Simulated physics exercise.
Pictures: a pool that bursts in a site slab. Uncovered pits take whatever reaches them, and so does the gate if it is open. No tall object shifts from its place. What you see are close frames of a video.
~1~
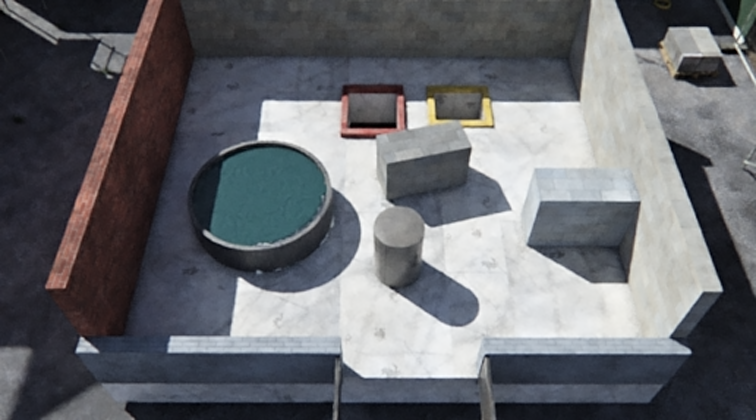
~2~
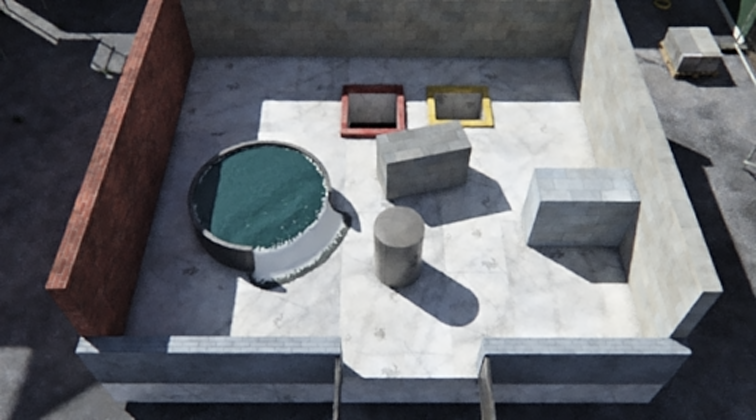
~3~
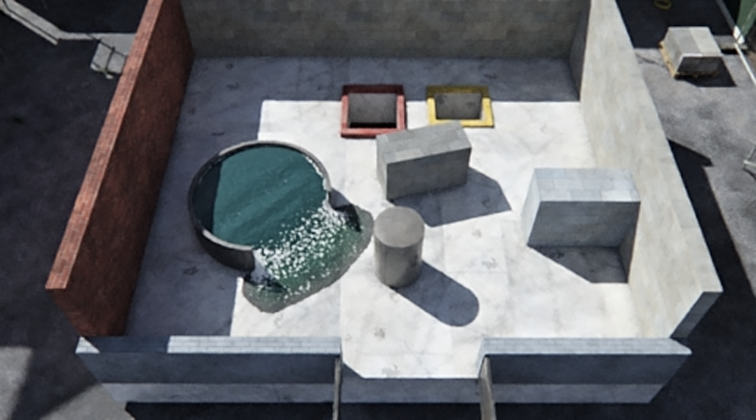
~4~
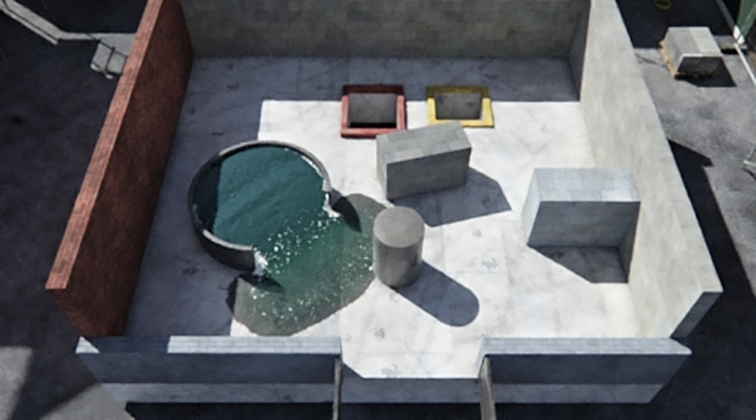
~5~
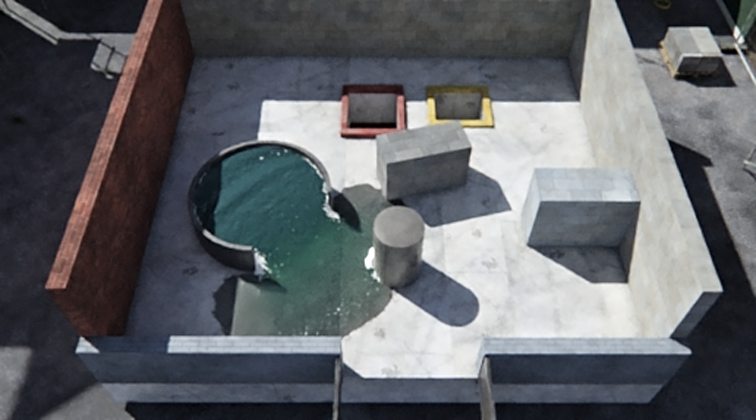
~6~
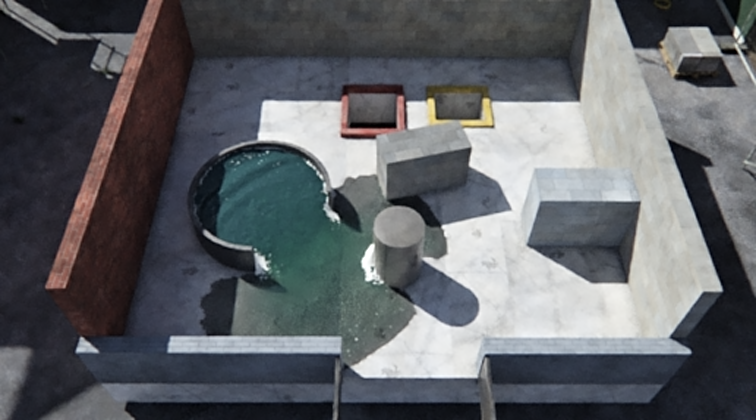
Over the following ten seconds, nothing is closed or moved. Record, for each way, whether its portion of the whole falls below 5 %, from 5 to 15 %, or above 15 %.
In order: Gate: Upwards of fifteen per cent; red pit: Short of a twentieth; yellow pit: Short of a twentieth.
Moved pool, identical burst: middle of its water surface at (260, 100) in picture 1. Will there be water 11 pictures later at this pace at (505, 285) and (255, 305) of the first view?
First spot submerged, second spot submerged.
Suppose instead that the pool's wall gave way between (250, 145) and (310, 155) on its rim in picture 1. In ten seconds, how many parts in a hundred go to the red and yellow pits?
Per cent: Red 6, yellow 2.
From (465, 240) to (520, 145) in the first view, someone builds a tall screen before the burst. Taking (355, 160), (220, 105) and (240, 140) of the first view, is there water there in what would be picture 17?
In that order, I'd expect them to be kept clear of the flood, kept clear of the flood and kept clear of the flood.
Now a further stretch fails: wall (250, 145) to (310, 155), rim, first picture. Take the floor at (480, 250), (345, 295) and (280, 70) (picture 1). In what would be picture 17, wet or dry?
Going point by point: Left unwetted, left unwetted, waterlogged.
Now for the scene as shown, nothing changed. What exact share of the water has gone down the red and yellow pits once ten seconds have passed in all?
Near 0 in a hundred, followed by near 0 in a hundred.
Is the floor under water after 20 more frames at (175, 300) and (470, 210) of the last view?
Submerged, then submerged.
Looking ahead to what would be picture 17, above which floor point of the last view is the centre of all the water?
I'd put it at around (314, 255).
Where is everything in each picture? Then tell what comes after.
The first picture shows still water in the pool at (261, 194).
In the second picture, water pours out at (306, 246) and has run to (254, 278).
In the third picture, the front is at (363, 214), out from the gap at (307, 247).
In the fourth picture, water pours out at (307, 248) and has run to a hidden place.
In the fifth picture, the front is at a hidden place, out from the gap at (307, 248).
In the sixth picture, water pours out at (307, 248) and has run to (440, 241).
A moment on, water covers 20 % of the floor; the gate 3 %, the red pit 0 %, the yellow pit 0 %.
Next, water covers 25 % of the floor; the gate 14 %, the red pit 0 %, the yellow pit 0 %.
Then, water covers 40 % of the floor; the gate 28 %, the red pit 0 %, the yellow pit 0 %.
Later, water covers 50 % of the floor; the gate 39 %, the red pit 0 %, the yellow pit 0 %.
In the end, water covers 70 % of the floor; the gate 46 %, the red pit 0 %, the yellow pit 0 %.
